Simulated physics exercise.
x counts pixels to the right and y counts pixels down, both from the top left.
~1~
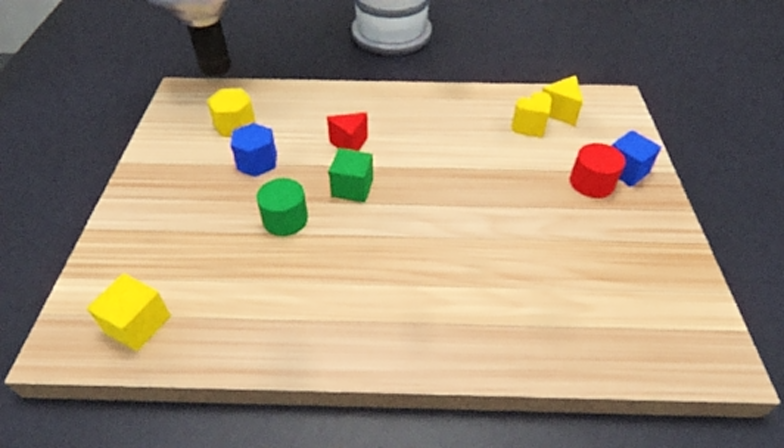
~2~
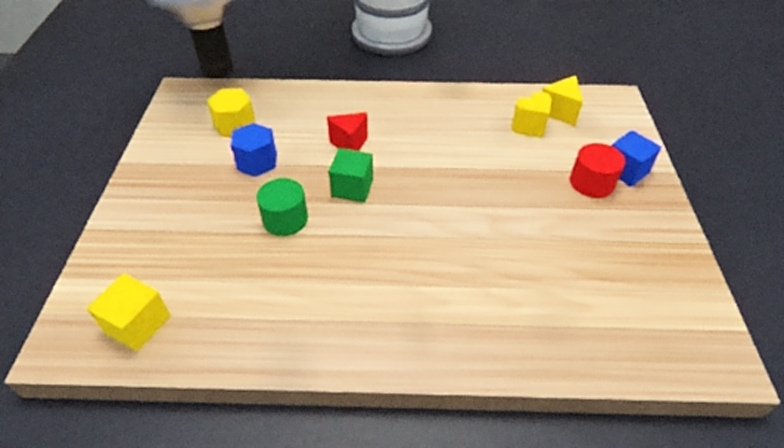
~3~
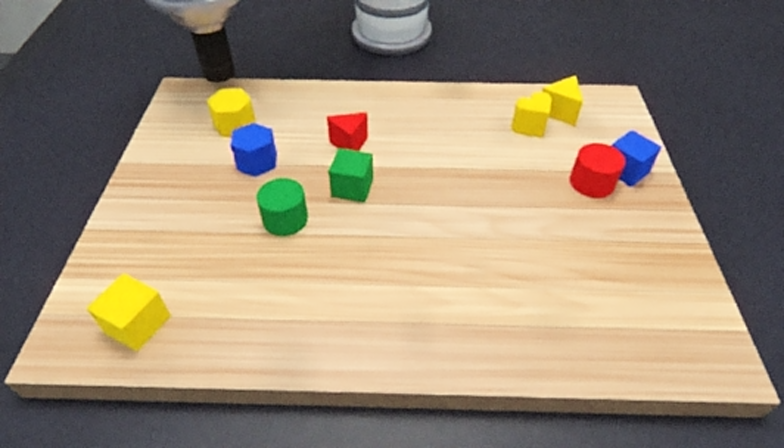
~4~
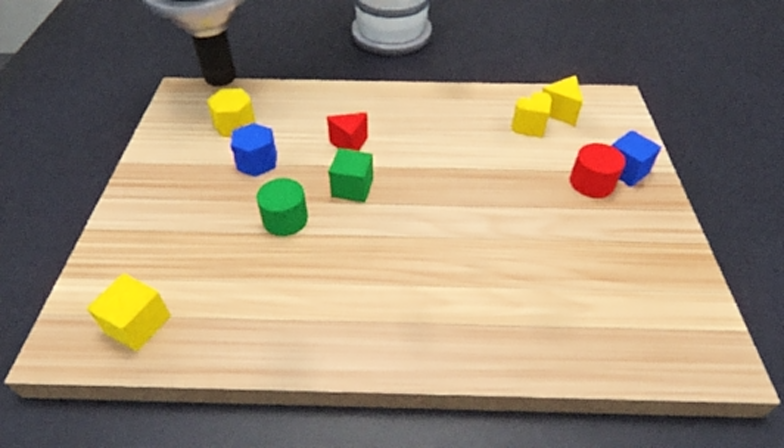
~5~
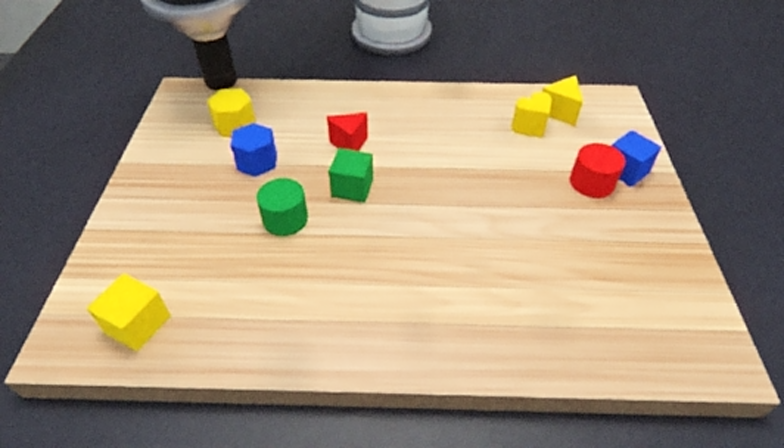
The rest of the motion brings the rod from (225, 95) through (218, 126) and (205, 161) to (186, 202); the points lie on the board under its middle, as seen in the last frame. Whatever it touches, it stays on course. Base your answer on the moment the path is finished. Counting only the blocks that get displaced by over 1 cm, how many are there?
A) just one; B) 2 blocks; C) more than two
My pick is B.
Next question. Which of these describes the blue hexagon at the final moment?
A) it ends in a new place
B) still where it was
My pick is A.
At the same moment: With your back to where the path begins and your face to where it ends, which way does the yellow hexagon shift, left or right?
Left.
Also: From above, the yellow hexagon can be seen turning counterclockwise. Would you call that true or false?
True
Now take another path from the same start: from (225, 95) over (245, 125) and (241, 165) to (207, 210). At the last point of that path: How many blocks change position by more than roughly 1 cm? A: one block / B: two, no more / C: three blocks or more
My answer is option C.
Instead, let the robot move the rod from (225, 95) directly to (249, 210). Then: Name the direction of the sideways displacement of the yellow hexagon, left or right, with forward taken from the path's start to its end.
Gets pushed left.
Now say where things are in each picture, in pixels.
In the first picture, lower end of the rod at (216, 68), tops of blocks, yellow hexagon at (229, 100), blue hexagon at (251, 136).
In the second picture, rod at (218, 71), blocks as before.
In the third picture, rod at (220, 75), blocks as before.
In the fourth picture, rod at (221, 78), blocks as before.
In the fifth picture, rod at (222, 82), yellow hexagon at (229, 100), blue hexagon at (251, 136).
What follows on the original path. One third of the way, rod at (214, 114); yellow hexagon at (236, 114), turned 40° anticlockwise.
Two thirds of the way, rod at (201, 149); yellow hexagon at (240, 124), turned 85° anticlockwise; blue hexagon at (266, 144).
At the end, rod at (181, 189); yellow hexagon at (240, 124), turned 85° anticlockwise; blue hexagon at (266, 144).
